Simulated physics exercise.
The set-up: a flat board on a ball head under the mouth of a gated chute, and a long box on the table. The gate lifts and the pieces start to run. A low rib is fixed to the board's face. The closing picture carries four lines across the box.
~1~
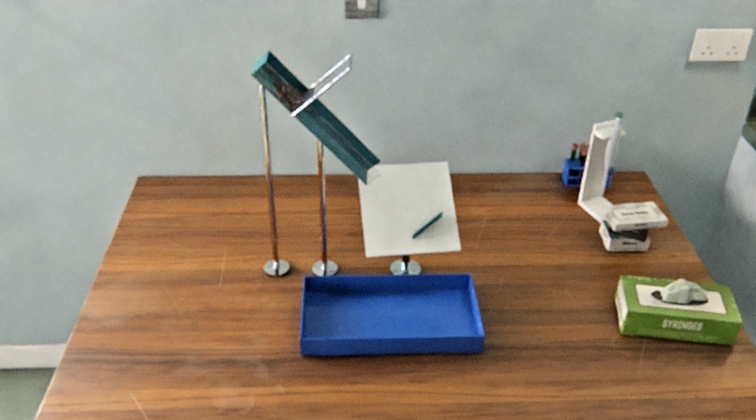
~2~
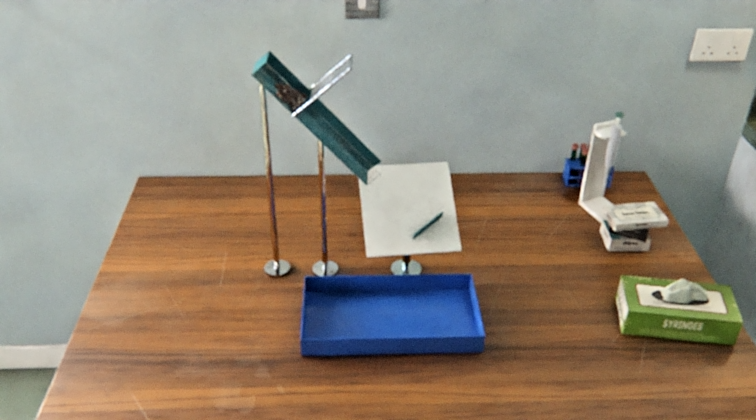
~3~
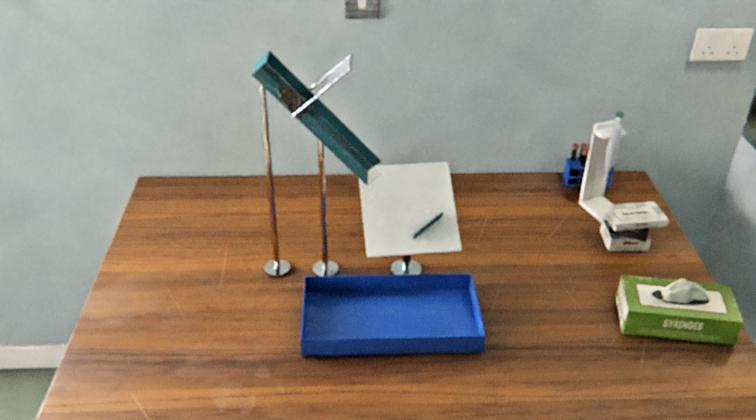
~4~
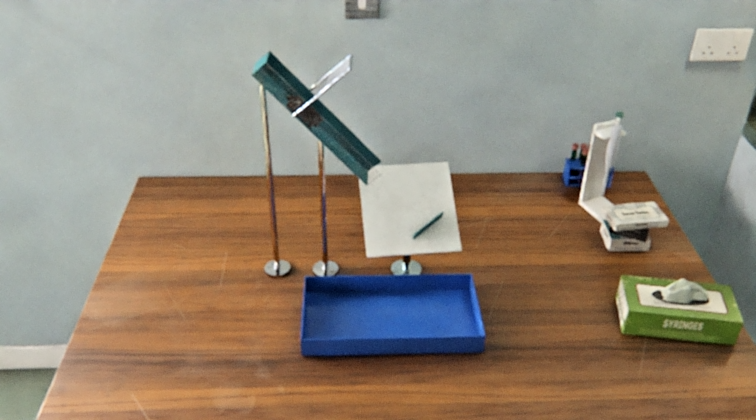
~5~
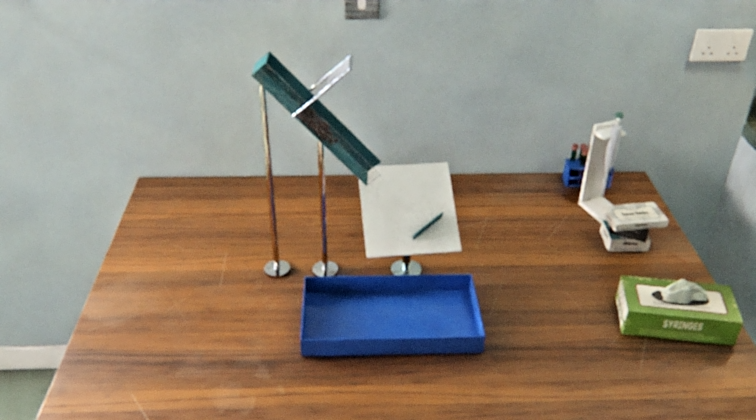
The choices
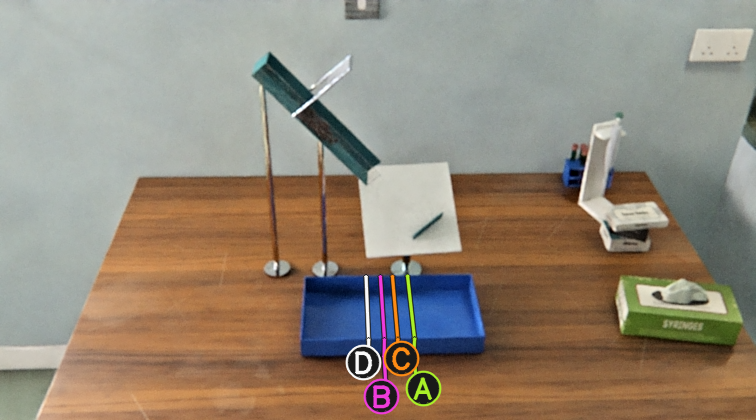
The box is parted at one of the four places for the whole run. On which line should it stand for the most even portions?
Choose A.
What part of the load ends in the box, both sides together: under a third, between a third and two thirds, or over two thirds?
It is between a third and two thirds.
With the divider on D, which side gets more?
Right.
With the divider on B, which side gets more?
The right side.
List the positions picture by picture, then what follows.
Load behind the gate at (290, 99), flat chocolate drops; lip of the chute at (367, 178), sloping steeply, in the first picture.
Middle of the board at (409, 208), tilted fairly steeply; middle of its low edge at (415, 253); of its high edge at (403, 164), in the second picture.
Front corners of the box at (301, 339) and (485, 336), empty; front of the load at (307, 108), in the third picture.
Middle of the load at (303, 113); its front at (317, 124), about a quarter of the way to the lip; rib from (443, 212) to (415, 235), in the fourth picture.
Middle of the load at (315, 126); its front at (336, 140), about half of the way to the lip, in the fifth picture.
On the marked copy, line A crosses the front rim at (414, 338); line B crosses the front rim at (384, 338); line C crosses the front rim at (397, 338); line D crosses the front rim at (368, 338).
Choosing A, of what is caught, about half on the left of the divider, about half on the right.
Choosing B, of what is caught, none on the left of the divider, all on the right.
Choosing C, of what is caught, a small part on the left of the divider, most on the right.
Choosing D, of what is caught, a stray few on the left of the divider, nearly all on the right.
